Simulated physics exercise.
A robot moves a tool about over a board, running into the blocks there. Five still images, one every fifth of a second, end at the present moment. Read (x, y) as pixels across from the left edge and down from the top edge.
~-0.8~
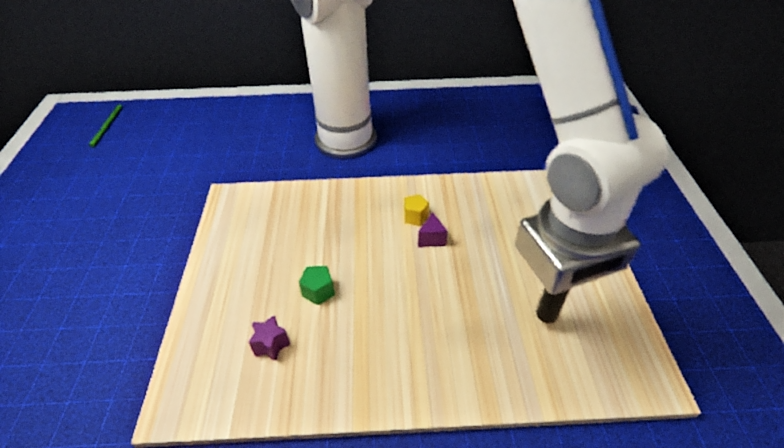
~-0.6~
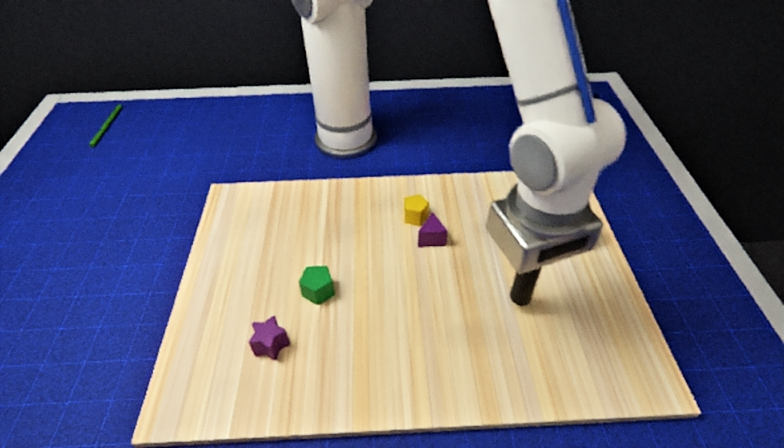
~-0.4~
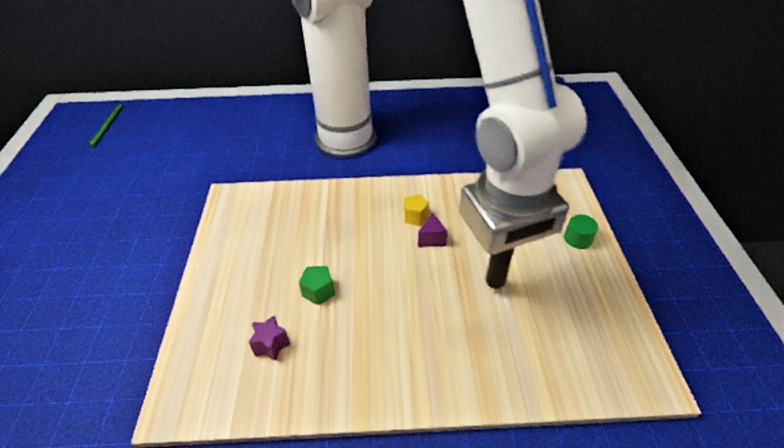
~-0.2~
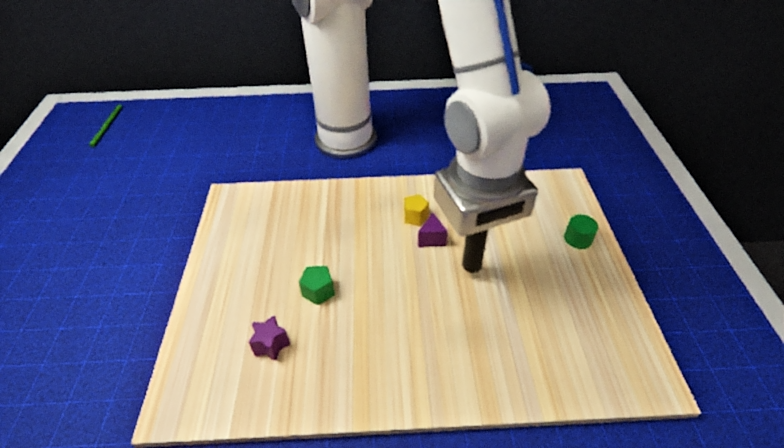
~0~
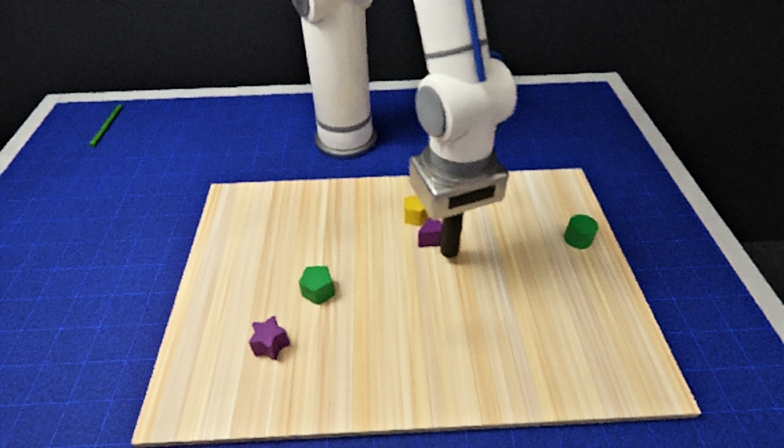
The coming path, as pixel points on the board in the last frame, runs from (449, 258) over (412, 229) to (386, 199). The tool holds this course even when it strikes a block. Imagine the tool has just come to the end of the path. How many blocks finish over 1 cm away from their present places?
Count: Two.
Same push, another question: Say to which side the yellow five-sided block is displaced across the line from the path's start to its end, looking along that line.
The yellow five-sided block goes right.
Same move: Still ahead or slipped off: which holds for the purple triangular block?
The tool has moved past the purple triangular block by the time the path ends.
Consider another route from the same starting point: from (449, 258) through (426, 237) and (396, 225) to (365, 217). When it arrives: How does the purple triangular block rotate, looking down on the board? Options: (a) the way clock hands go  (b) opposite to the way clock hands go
I'll go with a - the way clock hands go.
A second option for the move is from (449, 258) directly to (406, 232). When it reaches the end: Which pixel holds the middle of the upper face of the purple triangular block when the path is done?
The purple triangular block ends near (423, 209).
On the path given first. One third of the way, tool (422, 233); yellow five-sided block (412, 200), turned 15° clockwise; purple triangular block (424, 211), turned 20° clockwise.
Two thirds of the way, tool (402, 211); yellow five-sided block (407, 189), turned 40° clockwise; purple triangular block (424, 200), turned 45° clockwise.
At the end, tool (385, 192); yellow five-sided block (405, 180), turned 110° clockwise; purple triangular block (424, 200), turned 50° clockwise.
